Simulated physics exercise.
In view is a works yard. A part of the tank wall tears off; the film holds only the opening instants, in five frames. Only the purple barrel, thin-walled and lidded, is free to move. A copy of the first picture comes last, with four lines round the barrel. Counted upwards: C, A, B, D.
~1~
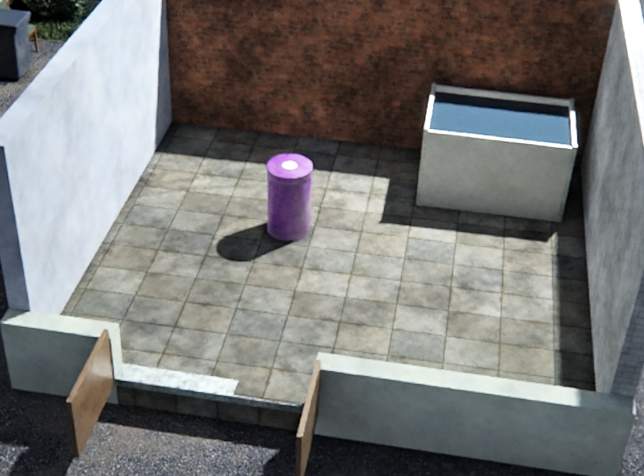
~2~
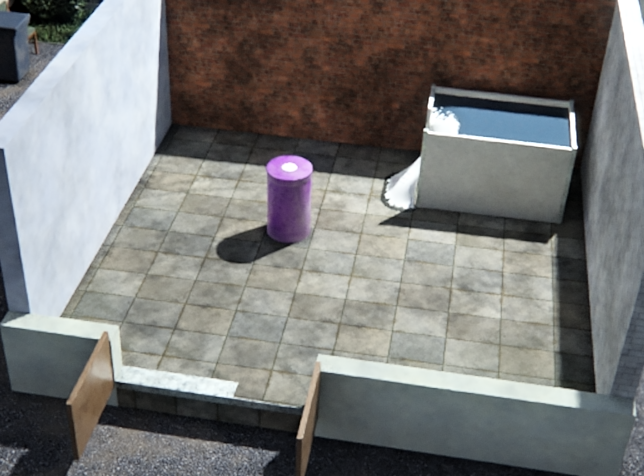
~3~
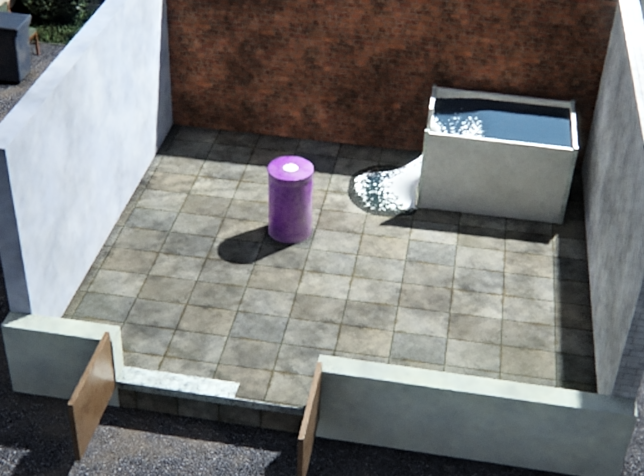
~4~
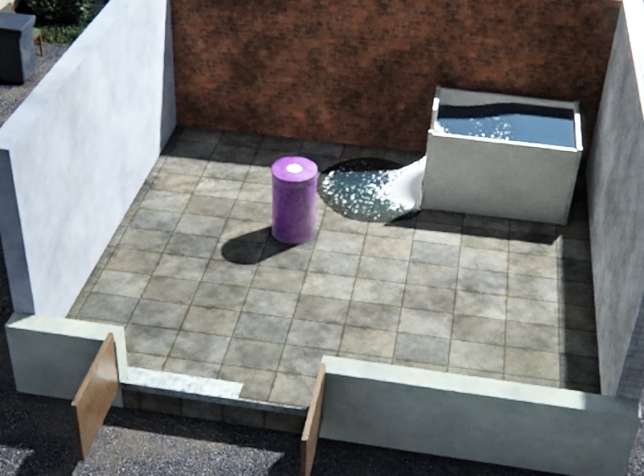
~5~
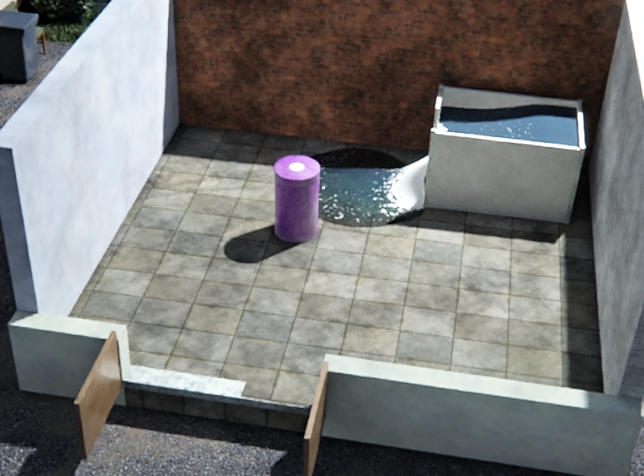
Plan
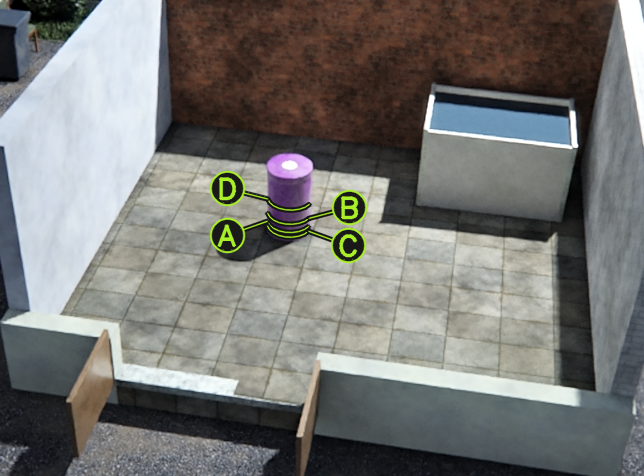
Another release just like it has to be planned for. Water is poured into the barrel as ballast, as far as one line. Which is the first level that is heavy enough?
The limit is D.
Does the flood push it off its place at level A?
Yes, that goes wrong.
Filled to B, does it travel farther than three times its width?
No.
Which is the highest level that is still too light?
That would be B.
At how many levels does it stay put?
One.
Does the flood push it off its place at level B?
Yes, it does.
On the marked copy, A at (285, 232); B at (285, 223); C at (285, 236); D at (285, 209); from the bottom up C, A, B, D.
If A is chosen, it is pushed about 5 times its own width away.
If B is chosen, it is pushed about its own width away.
If C is chosen, it is washed out through the gate.
If D is chosen, it does not move.
